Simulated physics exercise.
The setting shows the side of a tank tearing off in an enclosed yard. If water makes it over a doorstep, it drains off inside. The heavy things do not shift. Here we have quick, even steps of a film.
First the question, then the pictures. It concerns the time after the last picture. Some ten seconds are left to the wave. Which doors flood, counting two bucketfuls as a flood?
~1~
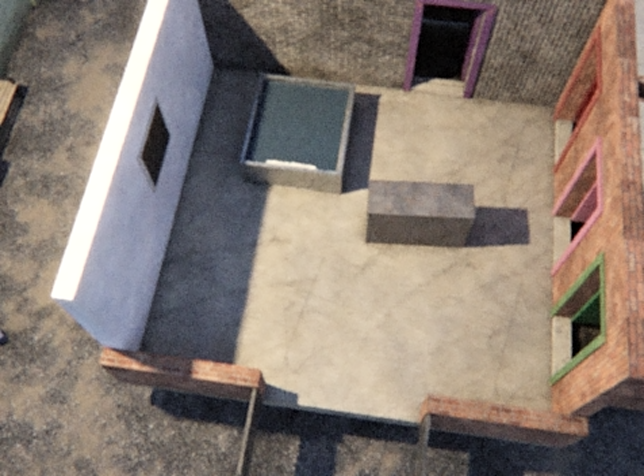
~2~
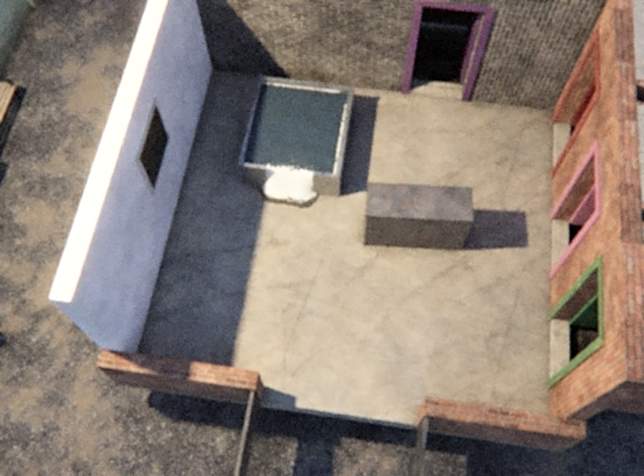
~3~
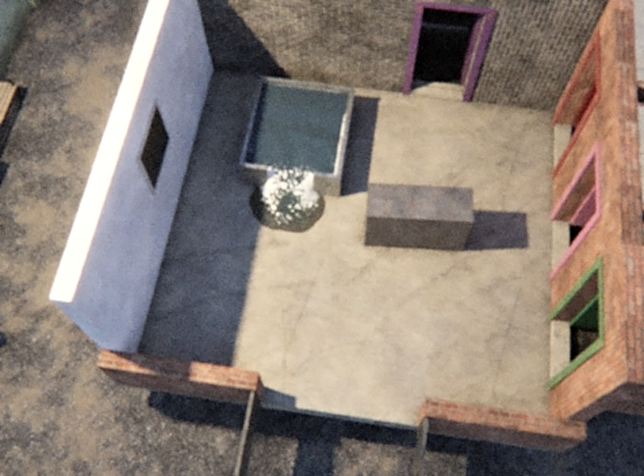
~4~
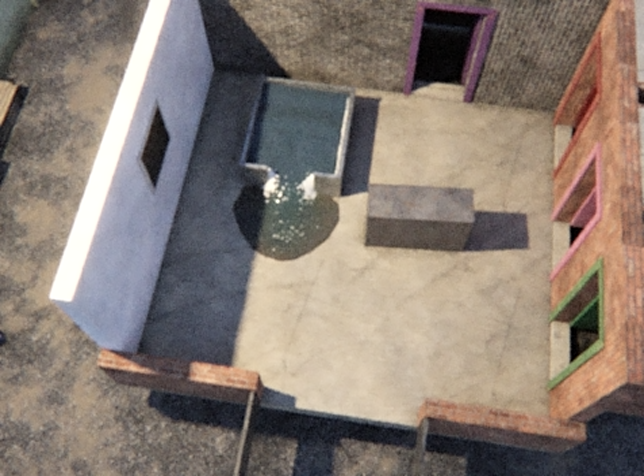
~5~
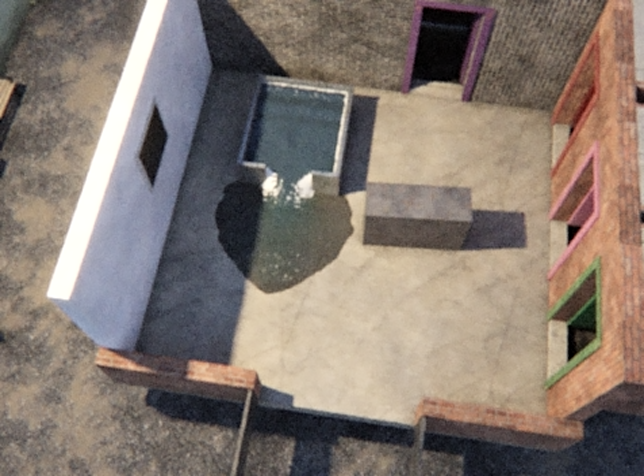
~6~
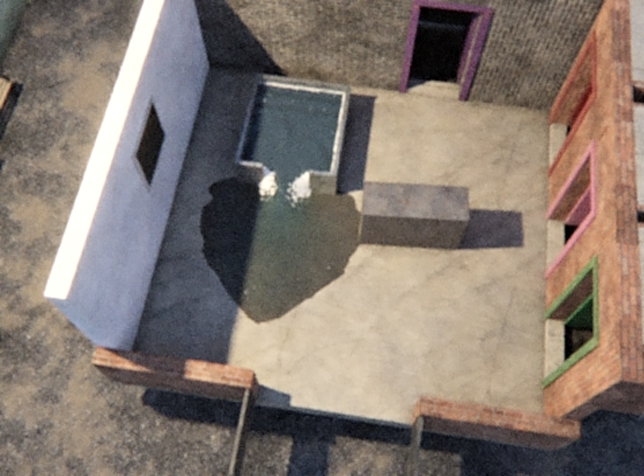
The red door copes honestly. The pink door copes honestly. The green door copes honestly. The purple door copes honestly.
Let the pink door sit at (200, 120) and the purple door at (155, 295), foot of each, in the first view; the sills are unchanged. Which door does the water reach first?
The answer is the one in purple.
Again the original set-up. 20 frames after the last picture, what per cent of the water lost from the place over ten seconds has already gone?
Around 35 percent.
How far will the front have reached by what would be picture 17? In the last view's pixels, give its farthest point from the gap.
The wet point farthest out is around (418, 407).
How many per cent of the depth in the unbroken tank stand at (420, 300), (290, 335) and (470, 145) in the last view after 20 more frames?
Around 2, 4 and 0 %.
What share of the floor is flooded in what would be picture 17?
I'd put it at roughly 40 per cent.
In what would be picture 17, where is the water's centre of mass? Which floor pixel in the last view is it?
Around pixel (277, 210) of the last picture.
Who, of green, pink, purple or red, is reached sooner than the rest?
I'd say it's the green one.
A moment on, water covers 30 % of the floor; the red door not reached, the pink door not reached, the green door not reached, the purple door not reached.
Next, water covers 40 % of the floor; the red door not reached, the pink door not reached, the green door not reached, the purple door not reached.
Then, water covers 40 % of the floor; the red door not reached, the pink door not reached, the green door not reached, the purple door not reached.
Later, water covers 45 % of the floor; the red door not reached, the pink door not reached, the green door wet at the sill, nothing in, the purple door not reached.
In the end, water covers 55 % of the floor; the red door not reached, the pink door wet at the sill, nothing in, the green door wet at the sill, nothing in, the purple door not reached.
